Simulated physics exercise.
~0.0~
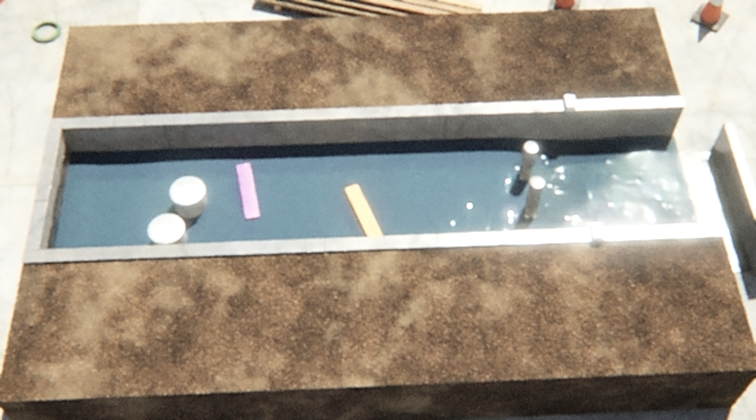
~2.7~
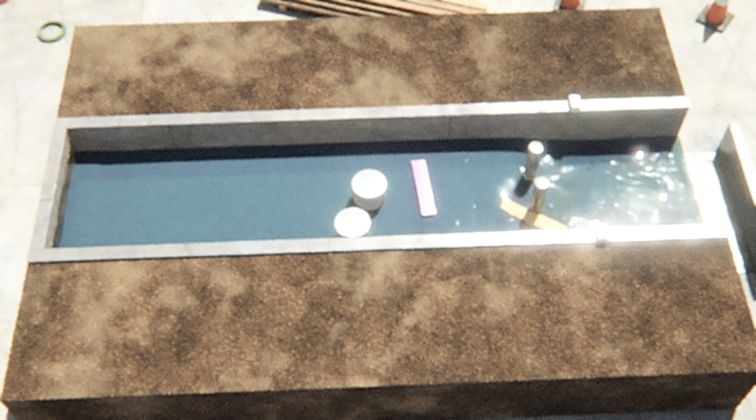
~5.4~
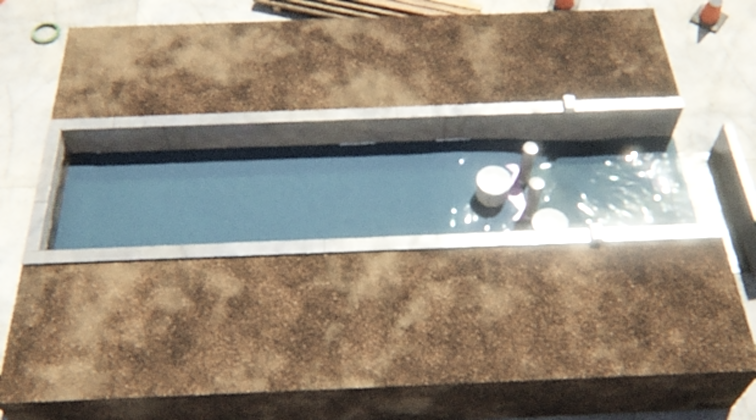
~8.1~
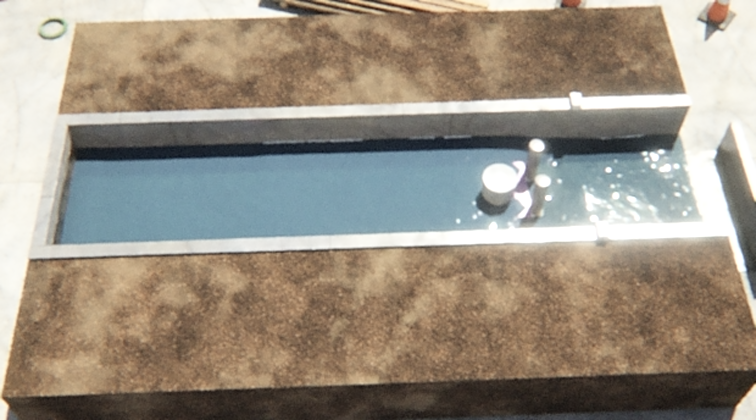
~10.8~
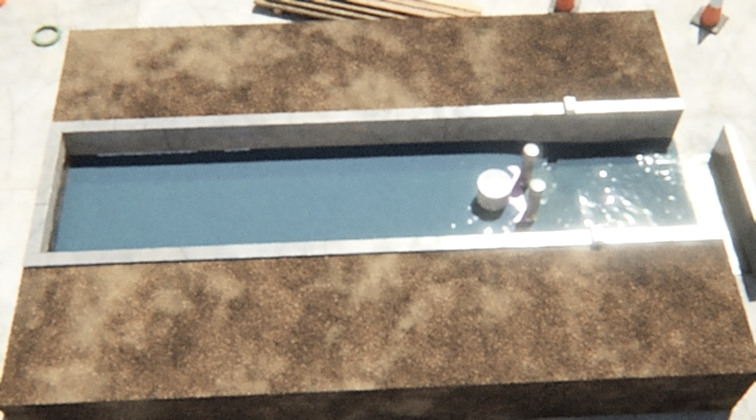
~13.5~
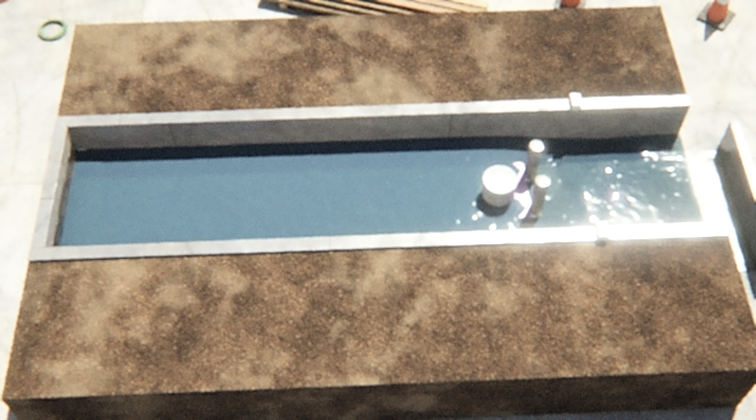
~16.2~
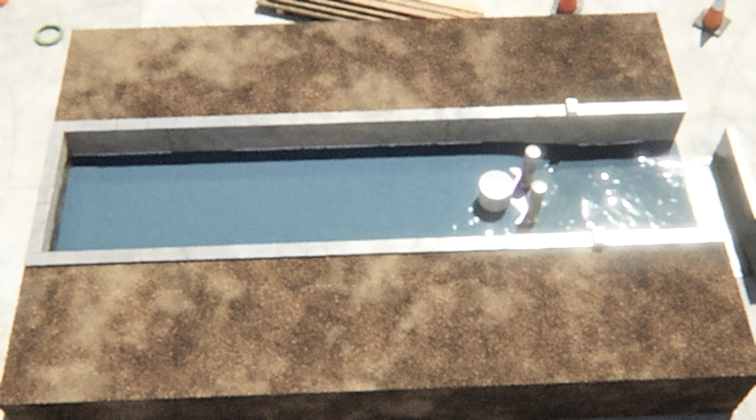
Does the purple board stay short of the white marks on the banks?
Yes, the purple board is held back at the posts beside a white tub, short of the marks.
White tubs and boards drift right, and one tub and the purple board lodge at posts.
